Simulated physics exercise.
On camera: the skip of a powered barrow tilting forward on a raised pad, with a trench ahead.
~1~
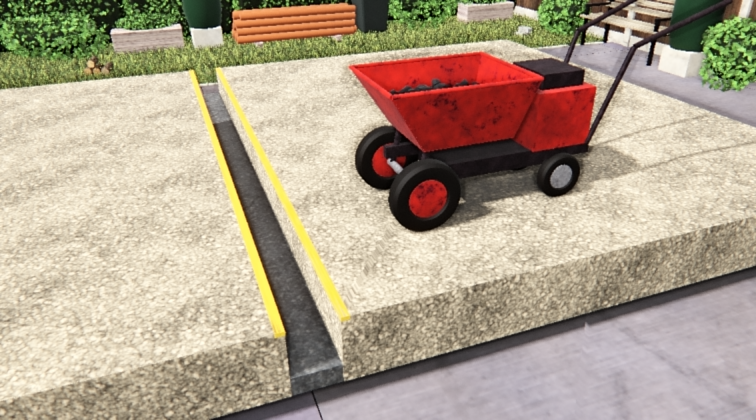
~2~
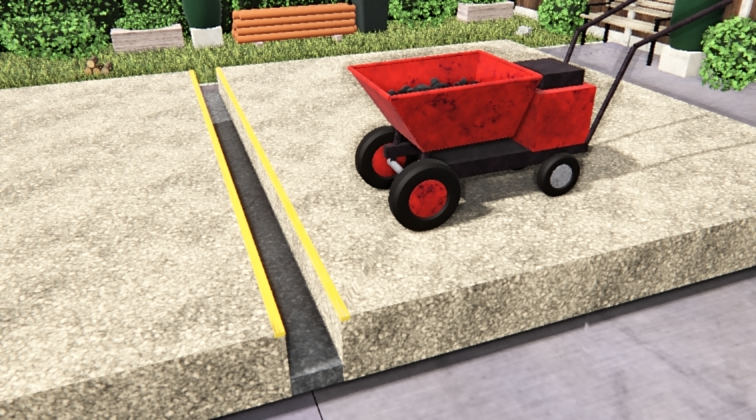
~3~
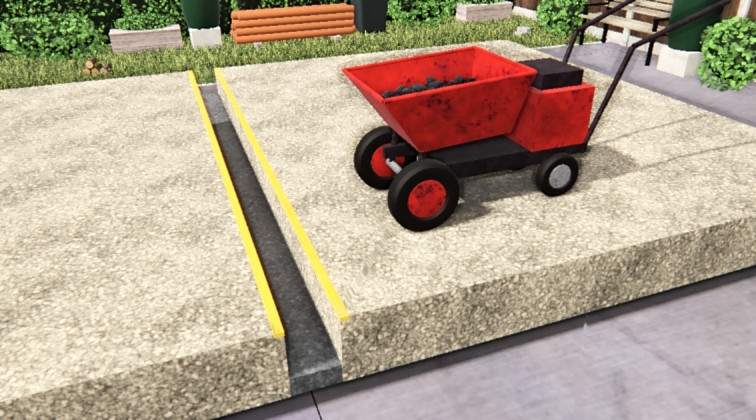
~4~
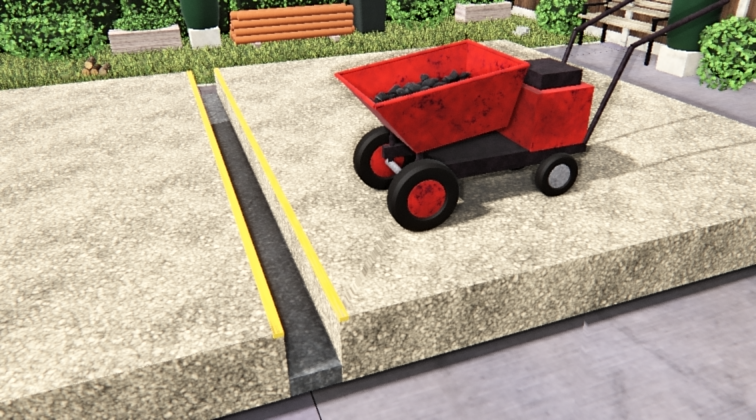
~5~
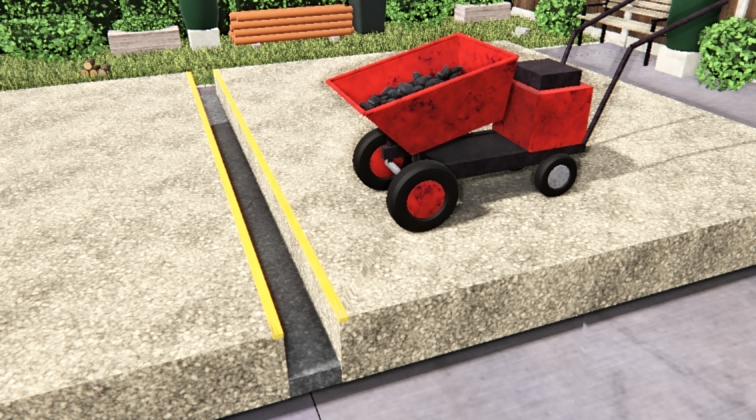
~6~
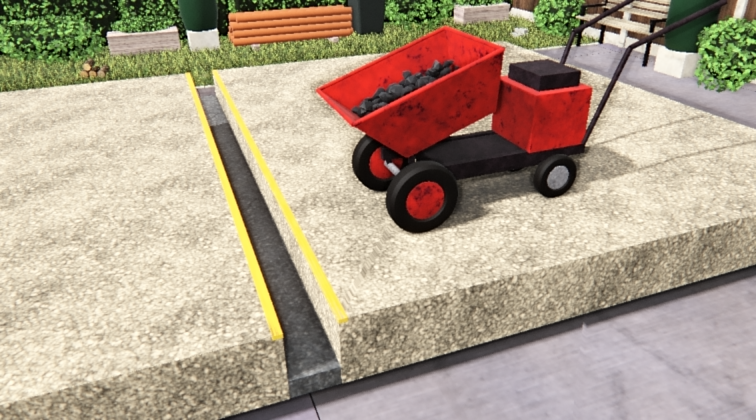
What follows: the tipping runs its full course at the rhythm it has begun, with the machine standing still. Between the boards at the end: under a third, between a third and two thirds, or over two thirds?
Between the edges lies more than two thirds of the load.
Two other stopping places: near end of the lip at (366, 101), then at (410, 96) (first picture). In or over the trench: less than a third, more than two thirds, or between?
At the first place beyond two thirds, at the second between a third and two thirds.
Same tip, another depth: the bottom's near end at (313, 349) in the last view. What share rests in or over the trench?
It comes to 60 per cent or so.
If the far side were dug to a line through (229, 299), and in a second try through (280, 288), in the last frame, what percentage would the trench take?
Roughly 90 per cent, and 70 per cent.
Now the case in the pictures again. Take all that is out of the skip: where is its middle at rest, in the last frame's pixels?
At about (278, 264).
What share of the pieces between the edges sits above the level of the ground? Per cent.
Near 0 %.
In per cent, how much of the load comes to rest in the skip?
It comes to 10 per cent or so.
Just after the last frame, skip tipped steeply; every one in the skip.
A moment on, skip tipped right over; the larger part in the skip; just a few short of the trench; about a tenth in or heaped over the trench.
Further on, skip tipped right over; roughly a quarter in the skip; just a few short of the trench; roughly two thirds in or heaped over the trench; just a few beyond it.
When it is over, skip tipped right over; about a tenth in the skip; just a few short of the trench; the larger part in or heaped over the trench; just a few beyond it.
